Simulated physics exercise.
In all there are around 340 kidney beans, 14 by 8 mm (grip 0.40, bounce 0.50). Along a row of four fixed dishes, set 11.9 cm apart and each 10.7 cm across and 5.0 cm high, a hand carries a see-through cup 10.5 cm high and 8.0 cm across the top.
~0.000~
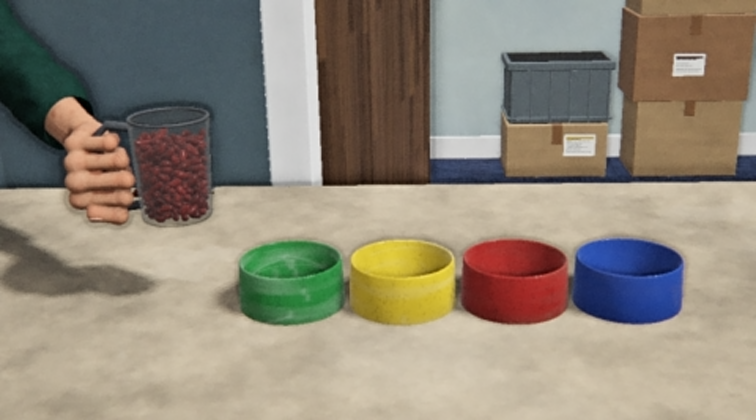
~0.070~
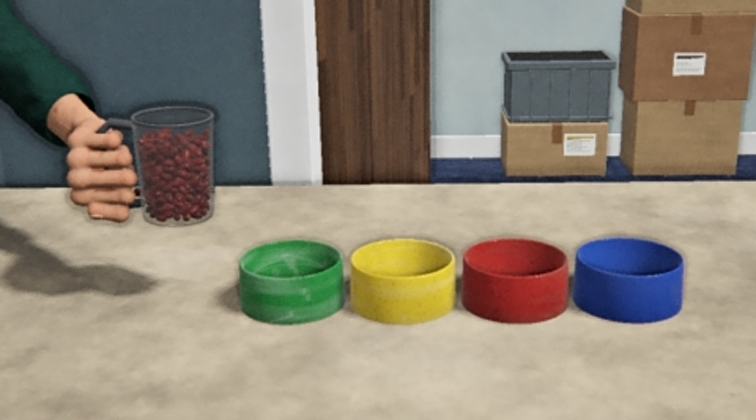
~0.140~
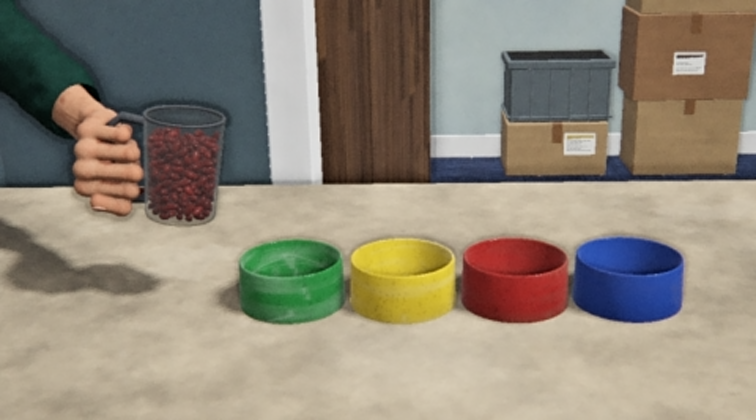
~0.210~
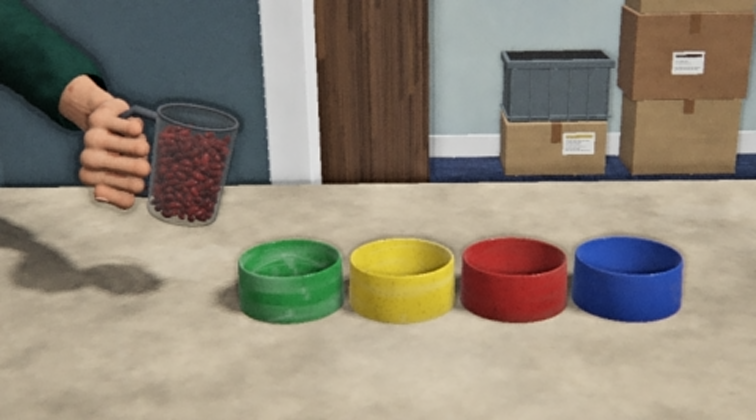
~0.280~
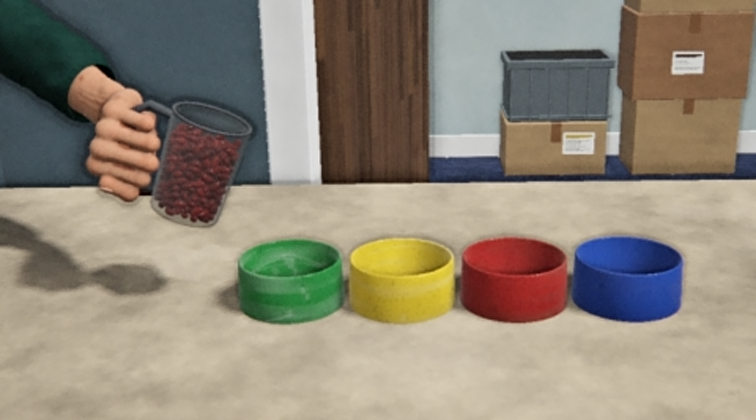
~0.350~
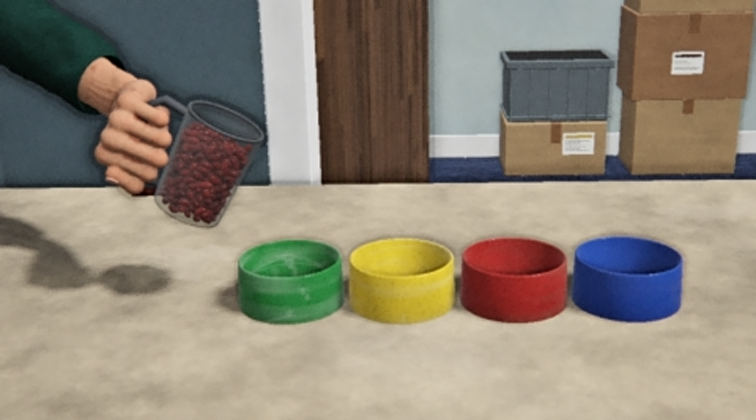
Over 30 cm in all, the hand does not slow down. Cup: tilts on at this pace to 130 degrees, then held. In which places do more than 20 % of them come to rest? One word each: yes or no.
Red dish: No; blue dish: No; green dish: No; yellow dish: Yes; counter: No.
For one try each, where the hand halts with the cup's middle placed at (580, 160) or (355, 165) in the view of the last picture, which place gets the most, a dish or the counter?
First try: Yellow; second try: Yellow.
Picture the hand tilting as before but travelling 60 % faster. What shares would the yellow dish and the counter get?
The shares would then be yellow 10 and counter 10.
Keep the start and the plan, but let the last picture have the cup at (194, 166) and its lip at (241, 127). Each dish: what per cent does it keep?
Red: 0 / blue: 0 / green: 0 / yellow: 90.
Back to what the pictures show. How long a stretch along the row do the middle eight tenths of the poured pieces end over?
Roughly 6 cm of the row.
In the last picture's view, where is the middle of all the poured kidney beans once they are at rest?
(409, 277).
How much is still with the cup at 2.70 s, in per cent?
It comes out close to 0 per cent.
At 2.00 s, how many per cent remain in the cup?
About 0 %.
After 1.34 s, tilt 122 degrees; cup holds 65 %, yellow 35 %.
After 2.00 s, tilt 130 degrees; cup holds 0 %, yellow 100 %.
After 2.70 s, tilt 130 degrees; cup holds 0 %, yellow 100 %.
At rest (3.0 s), red 0 %, blue 0 %, green 0 %, yellow 100 %, counter 0 %.
